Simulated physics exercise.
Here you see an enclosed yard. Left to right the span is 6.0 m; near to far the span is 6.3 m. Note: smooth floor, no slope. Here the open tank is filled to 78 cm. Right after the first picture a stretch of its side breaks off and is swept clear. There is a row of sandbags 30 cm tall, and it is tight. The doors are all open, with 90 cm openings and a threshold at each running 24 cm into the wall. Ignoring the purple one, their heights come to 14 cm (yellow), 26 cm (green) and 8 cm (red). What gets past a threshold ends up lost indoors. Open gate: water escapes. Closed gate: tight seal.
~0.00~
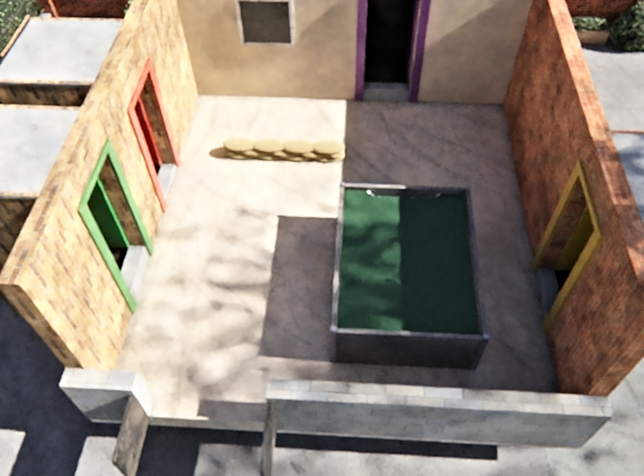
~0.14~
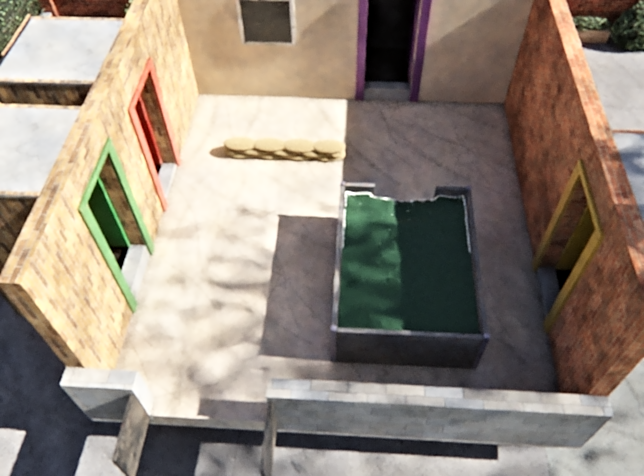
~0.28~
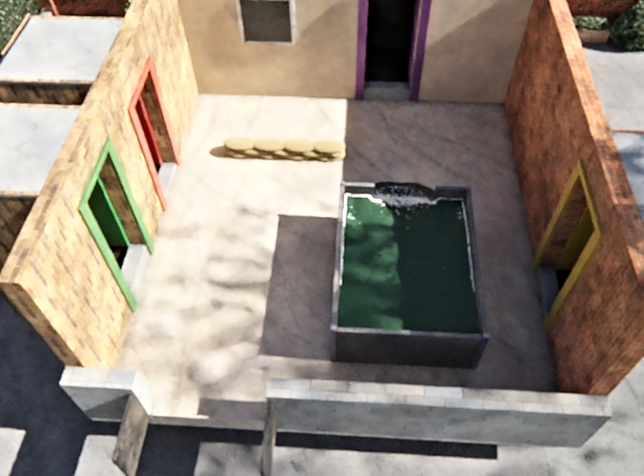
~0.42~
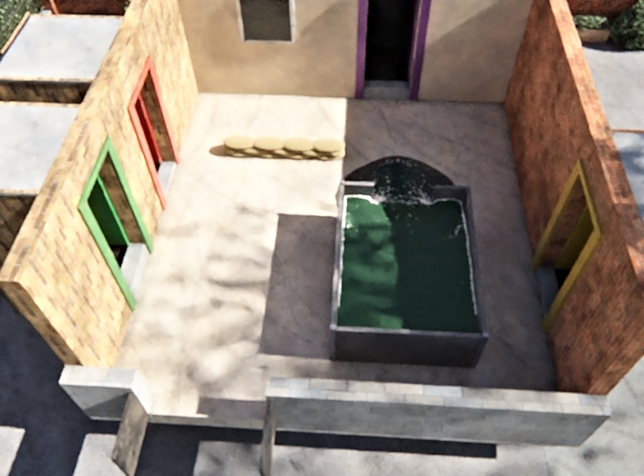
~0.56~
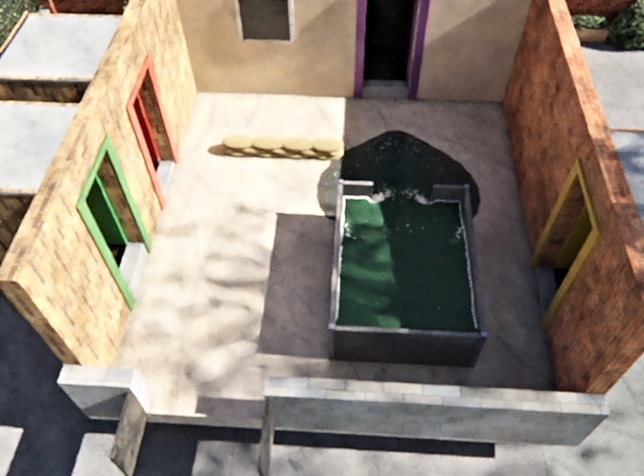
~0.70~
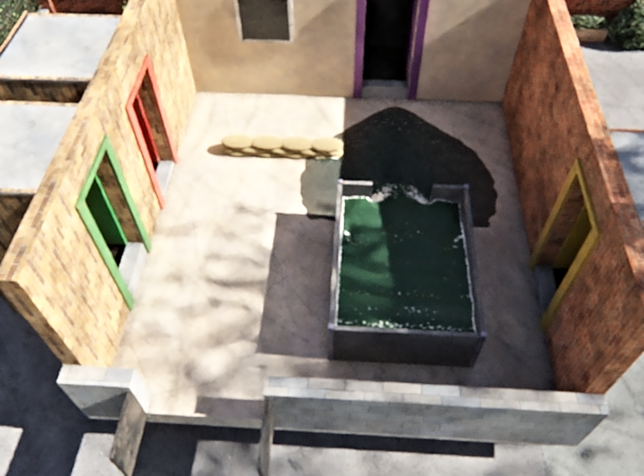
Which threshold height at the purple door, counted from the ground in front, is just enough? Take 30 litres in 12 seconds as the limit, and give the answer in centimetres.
A height of roughly 27 cm is just enough.
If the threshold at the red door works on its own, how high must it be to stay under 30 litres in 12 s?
For red, a step near 7.5 cm.
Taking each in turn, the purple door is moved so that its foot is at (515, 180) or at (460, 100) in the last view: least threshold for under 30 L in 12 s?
You'd want about 9.5 cm there first, then about 24 cm.
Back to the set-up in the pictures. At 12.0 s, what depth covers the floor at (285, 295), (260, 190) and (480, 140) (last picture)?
Ordered as asked: 6, 3, 10 cm.
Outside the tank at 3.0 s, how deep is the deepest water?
About 33 cm at most.
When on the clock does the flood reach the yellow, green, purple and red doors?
Yellow 4.0 s, green 3.4 s, purple 0.8 s, red 2.2 s.
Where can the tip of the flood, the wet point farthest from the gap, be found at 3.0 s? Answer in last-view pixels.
Around (195, 97).
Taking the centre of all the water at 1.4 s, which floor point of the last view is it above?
Look at about (395, 245) in the last view.
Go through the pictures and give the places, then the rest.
In the first picture, the open tank at (406, 257) is whole and still, 78 cm deep; the purple door at (389, 57) is dry.
In the second picture, the front is at a hidden place, 0.3 m from the gap on the far side; 0.3 m2 of floor is wet, 78 cm left at the back.
In the third picture, the front is at a hidden place, 0.8 m from the gap on the far side; 0.9 m2 of floor is wet, 78 cm left at the back.
In the fourth picture, the front is at (397, 159), 1.5 m from the gap on the far side; 2.1 m2 of floor is wet, 78 cm left at the back.
In the fifth picture, the gap is on the far side, the front 2.1 m out at (398, 133); the back of the open tank holds 78 cm.
In the sixth picture, the front is at (388, 112), 2.7 m from the gap on the far side; 5.8 m2 of floor is wet, 72 cm left at the back; 0.4 m in a straight line remain to the purple door at (388, 54).
After 1.4 s water covers 30 % of the floor, deepest (46 cm) near (399, 218); 33 cm at the purple door, 4 litres in over its 25 cm threshold.
After 3.0 s water covers 50 % of the floor, deepest (33 cm) near (397, 110); 29 cm at the purple door, 40 litres in over its 25 cm threshold.
After 12.0 s water covers 95 % of the floor, deepest (14 cm) near (132, 394); 9 cm at the purple door, 47 litres in over its 25 cm threshold.
At the purple door as built, the water arrived by 0.8 s and peaked near 36 cm at 2.0 s.
With a threshold of 22.5 cm, 79 litres would have come in within the 12 s; with 30.5 cm, 8 litres. So under 30 litres takes about 27 cm.
